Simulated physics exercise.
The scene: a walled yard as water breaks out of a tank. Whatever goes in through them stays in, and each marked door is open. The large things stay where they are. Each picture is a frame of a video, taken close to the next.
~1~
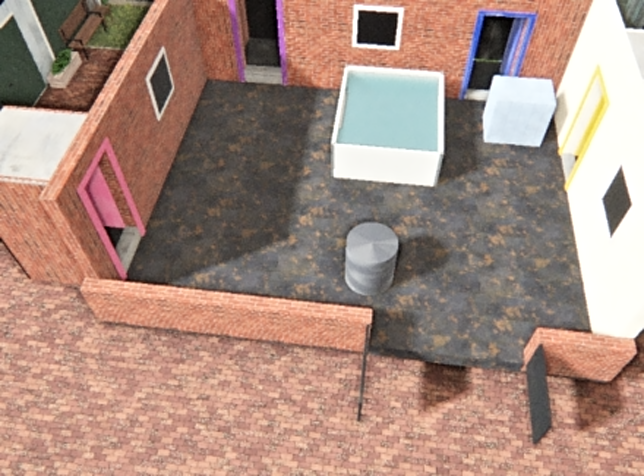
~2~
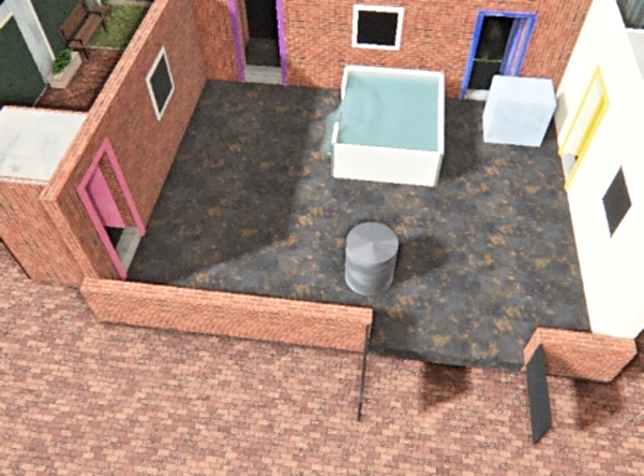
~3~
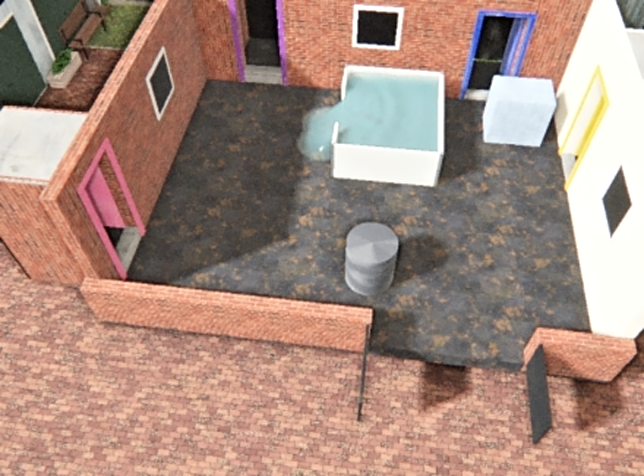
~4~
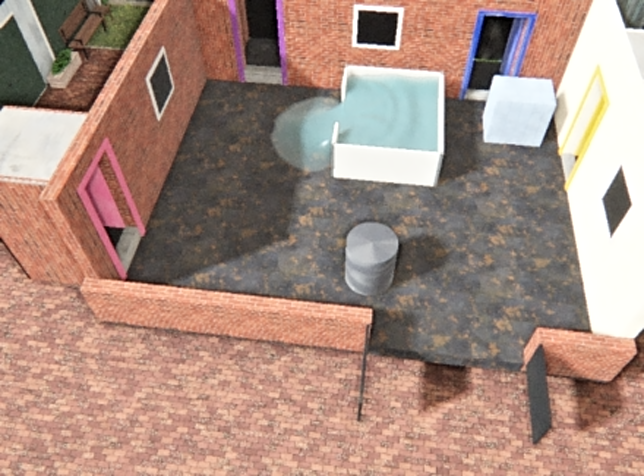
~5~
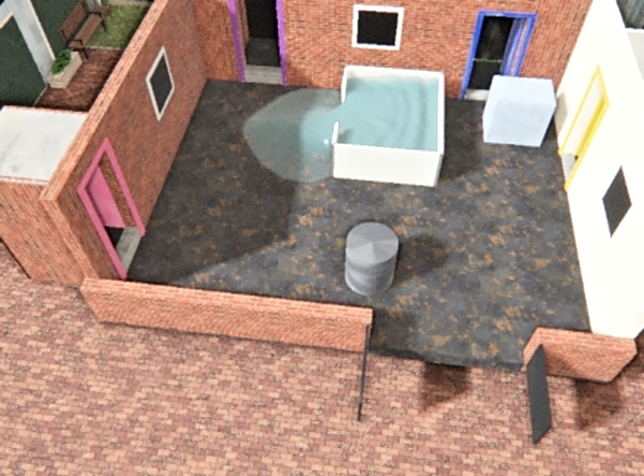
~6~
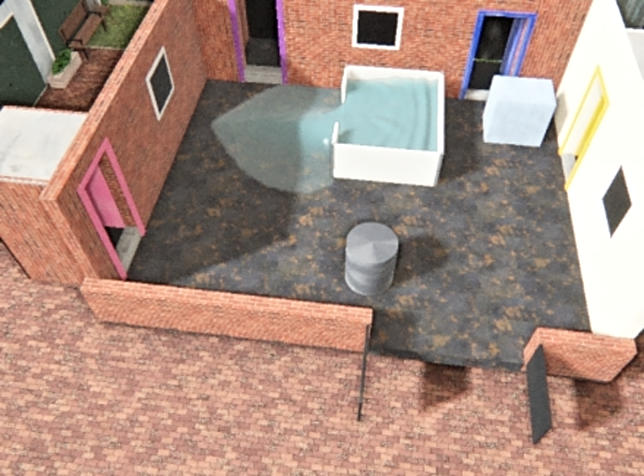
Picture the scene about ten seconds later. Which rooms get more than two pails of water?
At the end, the yellow door doesn't overshoot the mark there, the blue door doesn't overshoot the mark there, the purple door doesn't overshoot the mark there, the pink door doesn't overshoot the mark there.
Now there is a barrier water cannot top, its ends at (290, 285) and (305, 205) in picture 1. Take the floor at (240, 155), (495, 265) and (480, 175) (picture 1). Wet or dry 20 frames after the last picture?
Point by point: First submerged, second not reached, third not reached.
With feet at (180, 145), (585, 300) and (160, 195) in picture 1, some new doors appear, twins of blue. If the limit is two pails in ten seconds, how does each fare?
Exceeds the limit; falls short; exceeds the limit.
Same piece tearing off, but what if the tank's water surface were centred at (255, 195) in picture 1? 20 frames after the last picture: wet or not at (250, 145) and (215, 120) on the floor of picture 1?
Submerged and submerged.
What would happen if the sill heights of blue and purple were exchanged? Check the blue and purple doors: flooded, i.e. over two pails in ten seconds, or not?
You'll see the blue stays short and the purple tops the limit.
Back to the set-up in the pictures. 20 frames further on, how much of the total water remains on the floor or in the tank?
Roughly 100 percent.
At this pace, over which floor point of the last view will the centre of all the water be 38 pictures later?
That comes out near (283, 180).
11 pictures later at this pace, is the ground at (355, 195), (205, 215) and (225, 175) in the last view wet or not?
As listed, the points end up high and dry, soaked and soaked.
A moment on, water covers 25 % of the floor; the yellow door not reached, the blue door not reached, the purple door wet at the sill, nothing in, the pink door not reached.
Next, water covers 30 % of the floor; the yellow door not reached, the blue door not reached, the purple door wet at the sill, nothing in, the pink door wet at the sill, nothing in.
Then, water covers 35 % of the floor; the yellow door not reached, the blue door not reached, the purple door wet at the sill, nothing in, the pink door wet at the sill, nothing in.
Later, water covers 60 % of the floor; the yellow door not reached, the blue door wet at the sill, nothing in, the purple door wet at the sill, nothing in, the pink door wet at the sill, nothing in.
In the end, water covers 90 % of the floor; the yellow door wet at the sill, nothing in, the blue door wet at the sill, nothing in, the purple door wet at the sill, nothing in, the pink door wet at the sill, nothing in.
